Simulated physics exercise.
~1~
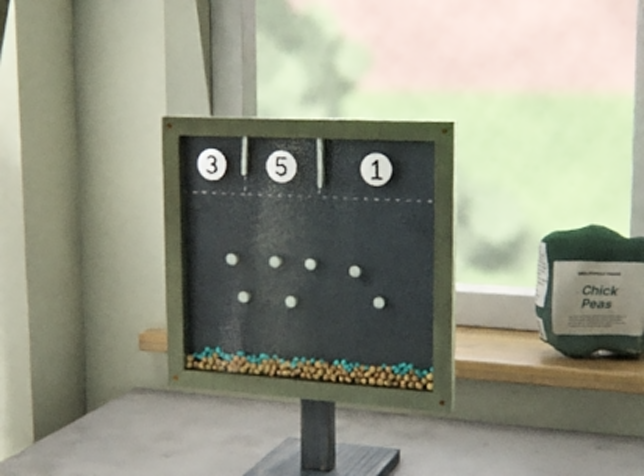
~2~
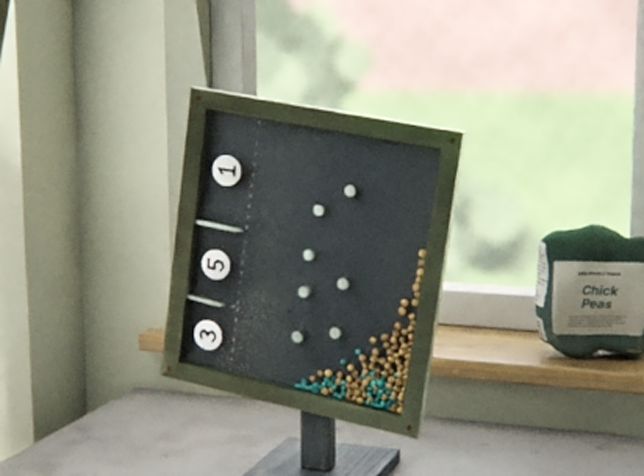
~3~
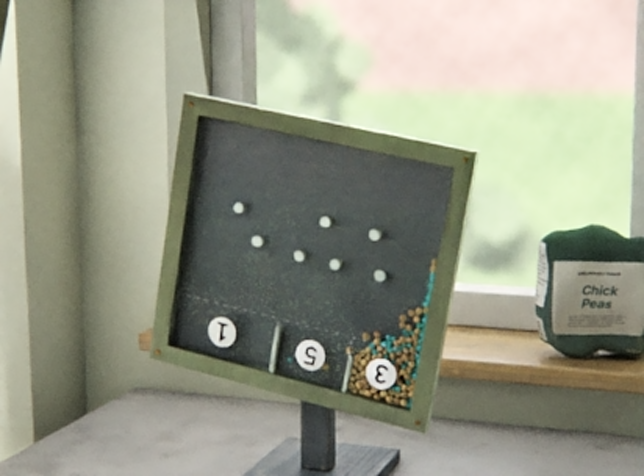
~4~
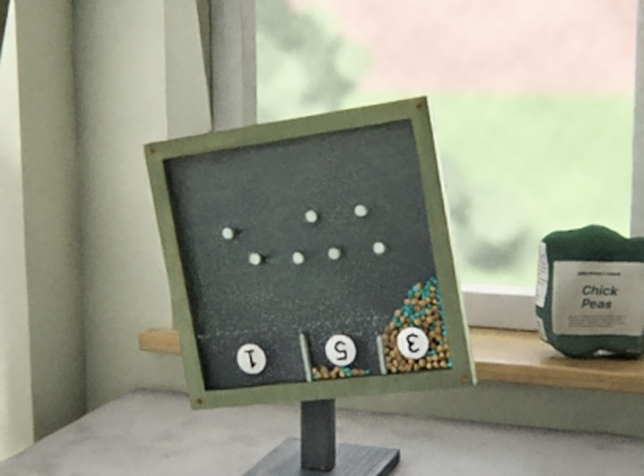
A framed board of beads turns anticlockwise upside down, piling most beads around pocket three.
